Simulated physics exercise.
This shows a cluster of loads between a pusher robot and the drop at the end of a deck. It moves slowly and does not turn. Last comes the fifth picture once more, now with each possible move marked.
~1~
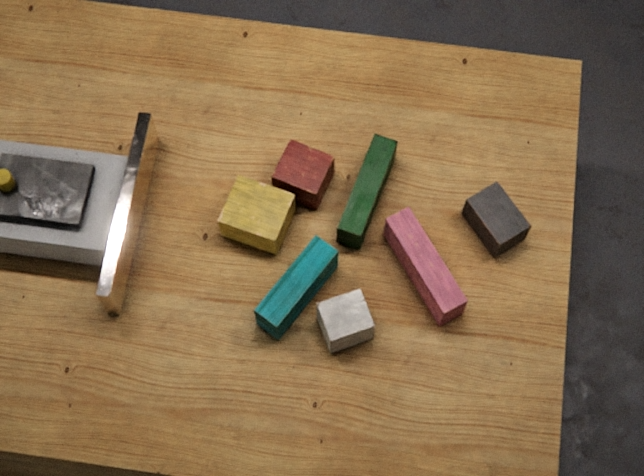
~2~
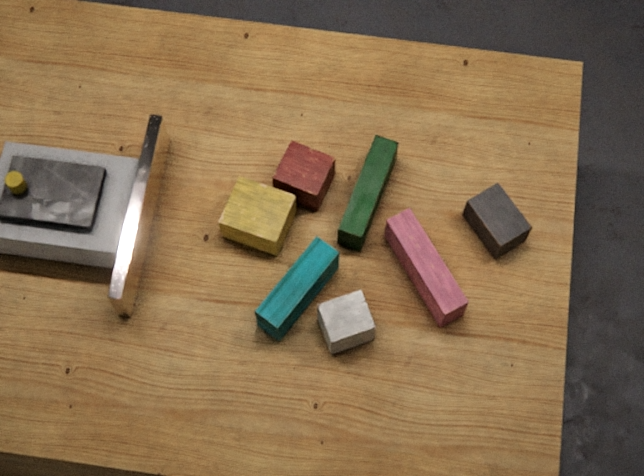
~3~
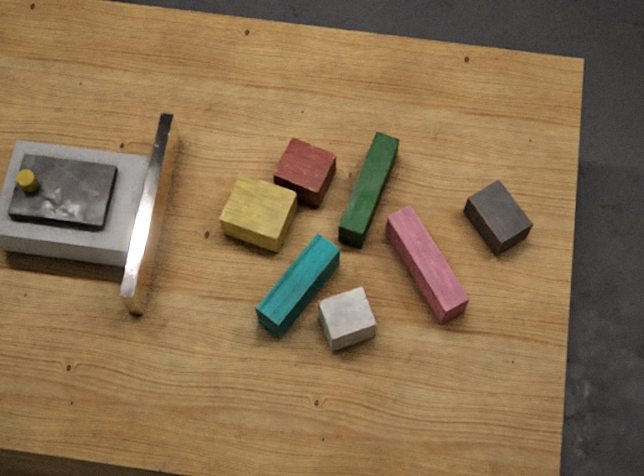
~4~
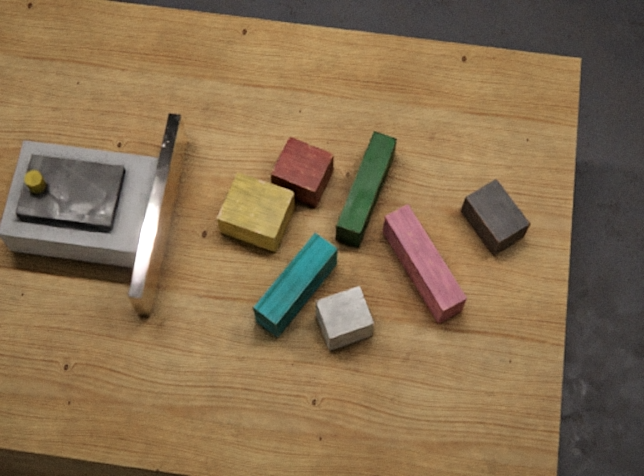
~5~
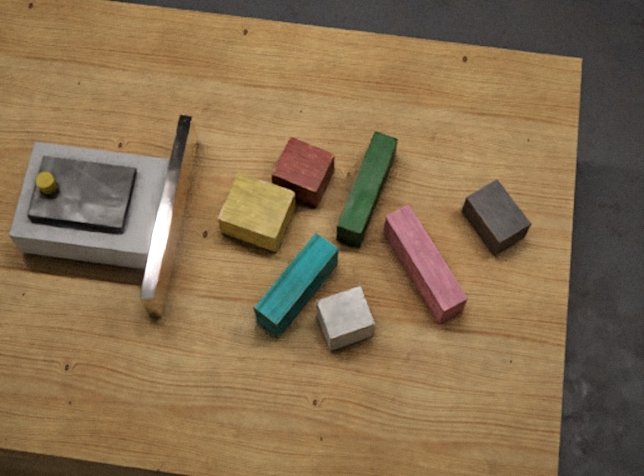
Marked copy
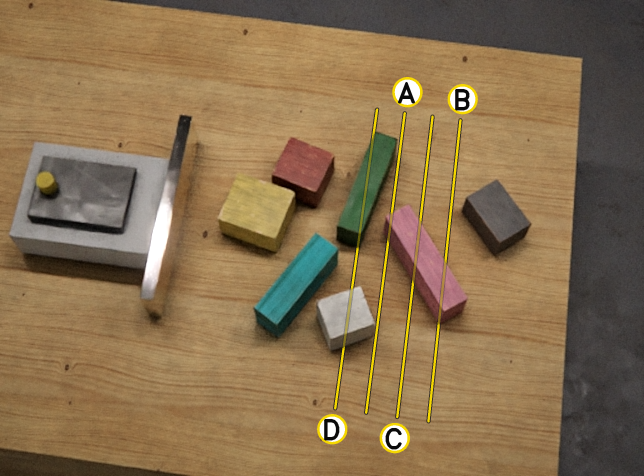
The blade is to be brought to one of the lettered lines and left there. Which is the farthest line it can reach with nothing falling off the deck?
Nothing falls up to B.
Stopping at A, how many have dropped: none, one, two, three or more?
The count is none.
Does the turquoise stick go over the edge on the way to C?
No.
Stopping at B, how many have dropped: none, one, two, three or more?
In all, none.
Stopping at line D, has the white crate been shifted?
Yes.
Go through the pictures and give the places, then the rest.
In the first frame, robot (48, 191); turquoise stick (297, 288); green bar (367, 192).
In the second frame, robot (59, 193); pink bar (425, 268).
In the third frame, robot (71, 192); yellow crate (259, 213).
In the fourth frame, robot (79, 192); red crate (303, 172).
In the fifth frame, robot (90, 194); green bar (367, 190); pink bar (424, 264); grey crate (495, 217).
On the copy, A at (387, 254); B at (445, 262); C at (416, 258); D at (357, 251).
On B. First, robot (188, 207); red crate (310, 167); turquoise stick (304, 287).
Then, robot (288, 220); grey crate (505, 216); pink bar (470, 274).
Finally, robot (366, 230); grey crate (568, 206); pink bar (544, 286); nothing has fallen.
By contrast, A is safe but short; C is safe but short; D is safe but short.
